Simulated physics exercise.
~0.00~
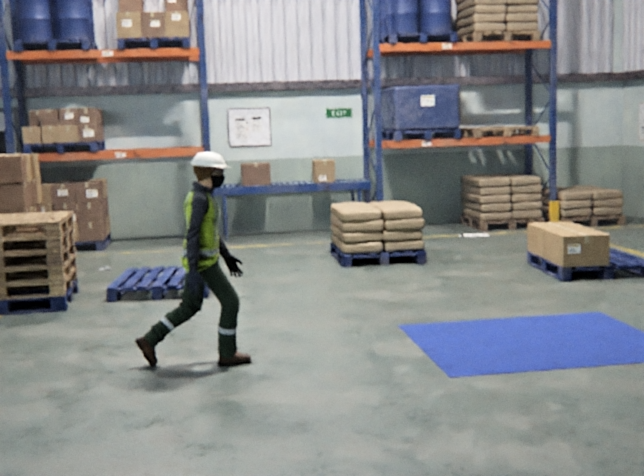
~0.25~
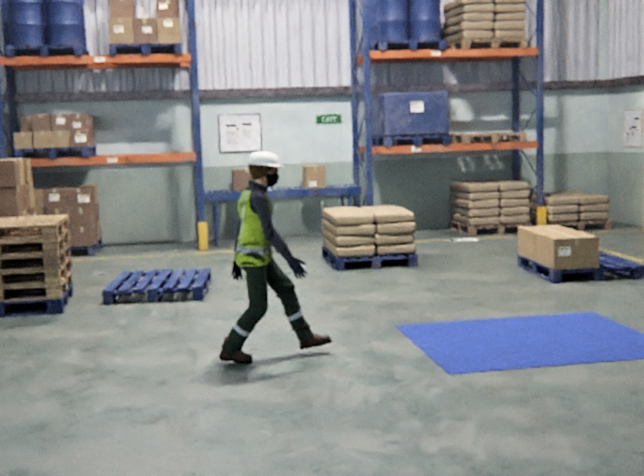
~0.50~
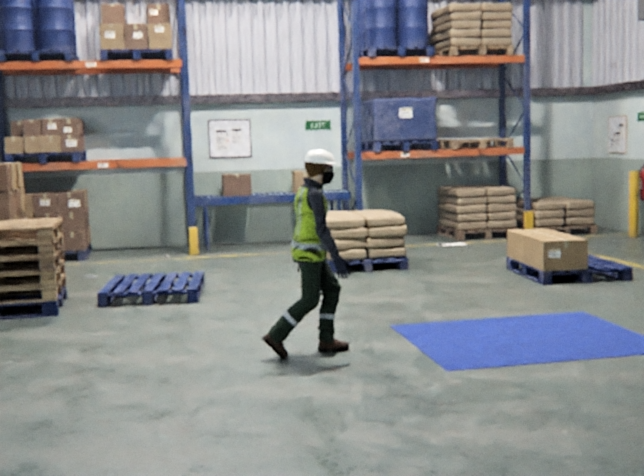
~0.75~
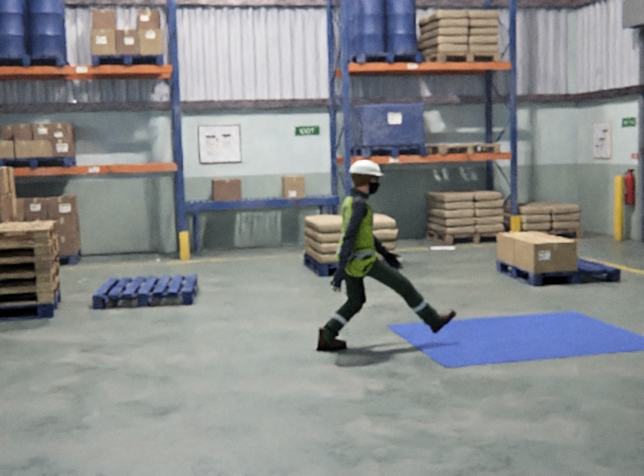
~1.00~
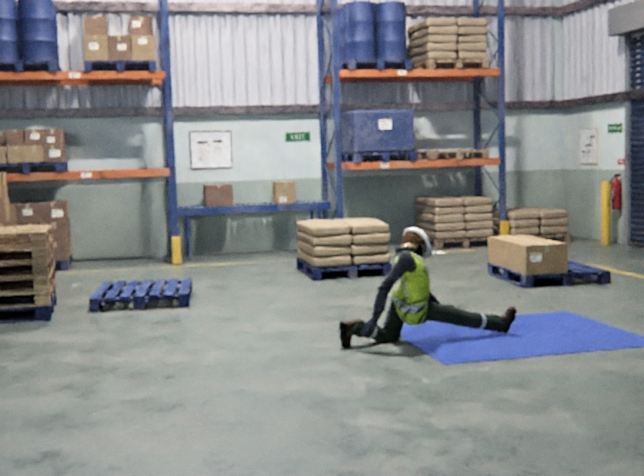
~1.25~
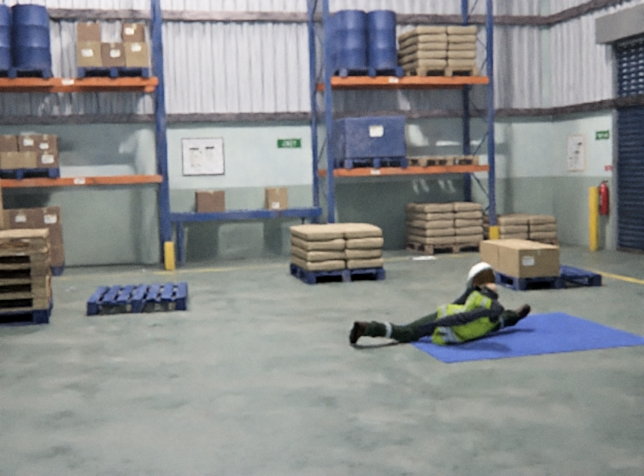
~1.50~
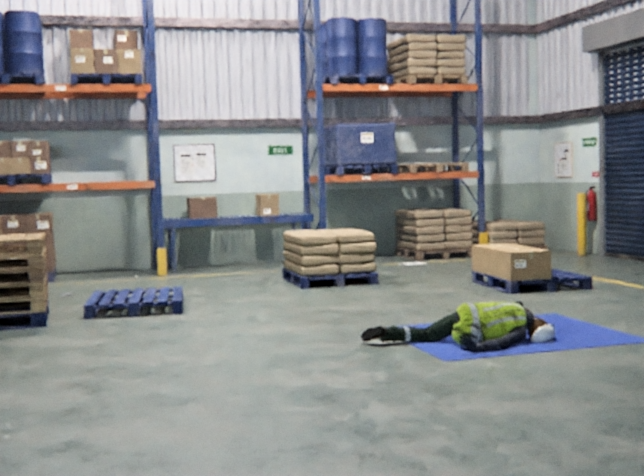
In a warehouse with tall racks of drums, boxes and sacks, a visitor in a white hard hat, dark mask and yellow-green vest walks from left to right toward a blue mat on the floor. The view drifts slightly sideways as the steps continue past stacked sacks. Near the mat's edge, the visitor's front leg swings out high ahead. The body drops low with the legs spread wide, then tips forward and down over the mat. The visitor ends lying stretched out, head and chest on the mat, with the feet still on the bare floor.
